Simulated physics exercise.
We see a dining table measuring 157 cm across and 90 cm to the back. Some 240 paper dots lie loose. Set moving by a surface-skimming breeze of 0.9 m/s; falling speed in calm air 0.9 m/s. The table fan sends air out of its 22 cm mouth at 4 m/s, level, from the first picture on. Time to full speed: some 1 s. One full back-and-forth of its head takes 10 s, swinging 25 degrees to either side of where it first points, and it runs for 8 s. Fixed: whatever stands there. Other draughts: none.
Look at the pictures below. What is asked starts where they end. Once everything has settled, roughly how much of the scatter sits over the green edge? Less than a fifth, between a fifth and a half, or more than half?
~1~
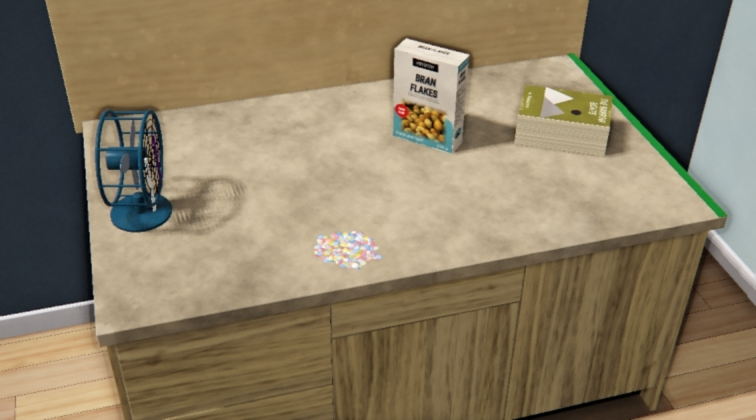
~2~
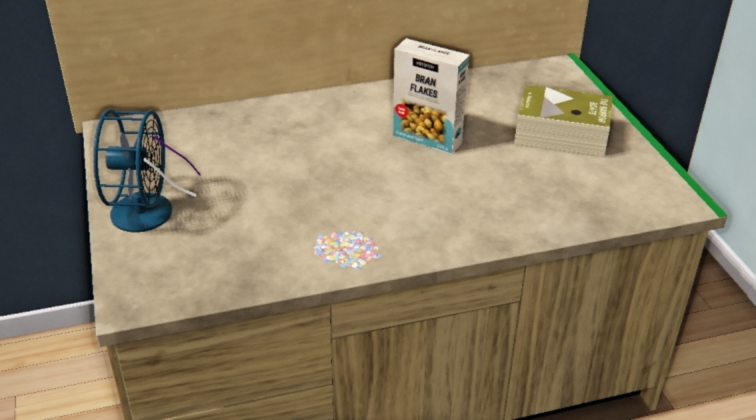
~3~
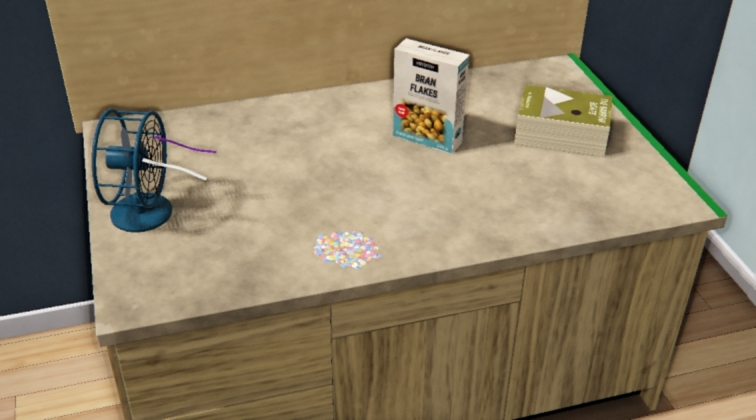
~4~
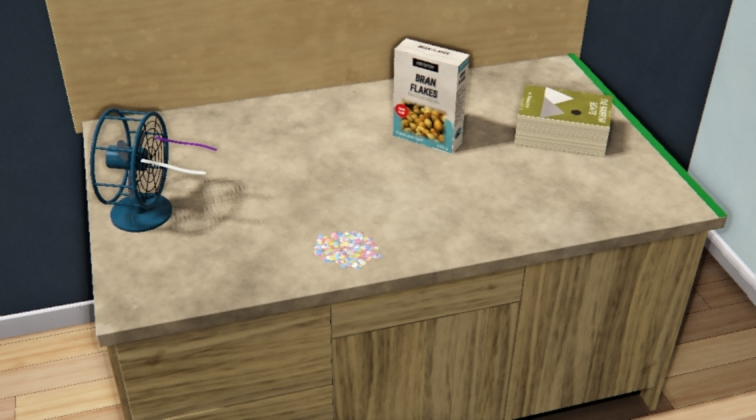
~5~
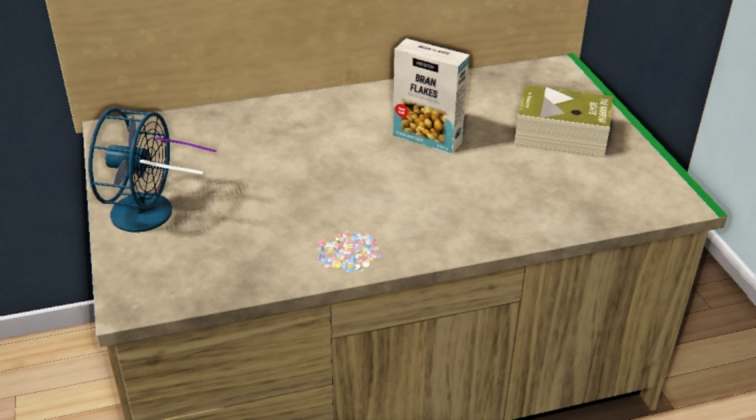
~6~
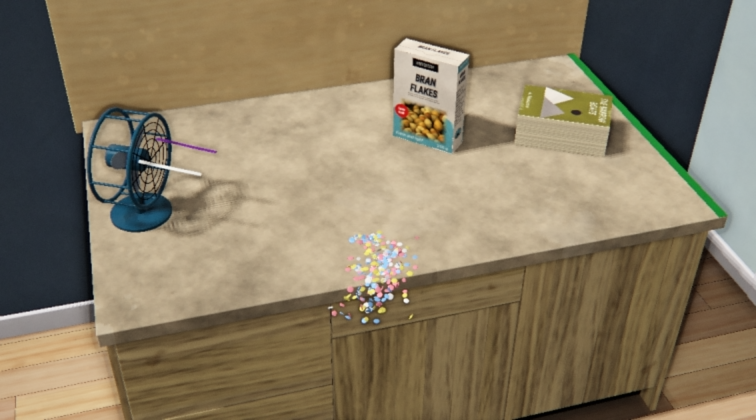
Of the scatter, less than a fifth sits there.
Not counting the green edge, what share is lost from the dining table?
I would say close to 100 %.
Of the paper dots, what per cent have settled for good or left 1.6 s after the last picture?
The share is near 100 per cent.
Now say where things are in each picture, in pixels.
The middle of the paper dots is near (348, 249), none has stirred yet and the mouth of the table fan is at (131, 158), in the first picture.
The middle of the paper dots is near (348, 248), none has stirred yet and the green edge is centred on (641, 124), in the second picture.
The middle of the paper dots is near (348, 248), none has stirred yet, the top of a carton is at (432, 52) and the top of a book is at (566, 105), in the third picture.
The middle of the paper dots is near (348, 248), none has stirred yet and the head of the table fan has turned about 9 degrees towards the front, in the fourth picture.
The middle of the paper dots is near (351, 251), the farthest in sight from the table fan is at (379, 256) and about 20 % have left their places, in the fifth picture.
The middle of the paper dots is near (381, 265), the farthest in sight from the table fan is at (406, 301), about 95 % have left their places and the head of the table fan has turned about 14 degrees towards the front, in the sixth picture.
Then, 0.7 s after the last picture, 2 % are still on the top, 0 % are over the green edge.
Then, 1.6 s after the last picture, 0 % are still on the top, 0 % are over the green edge.
Then, 3.5 s after the last picture, 0 % are still on the top, 0 % are over the green edge.
Then, 7.1 s after the last picture, at the end, 0 % are over the green edge.
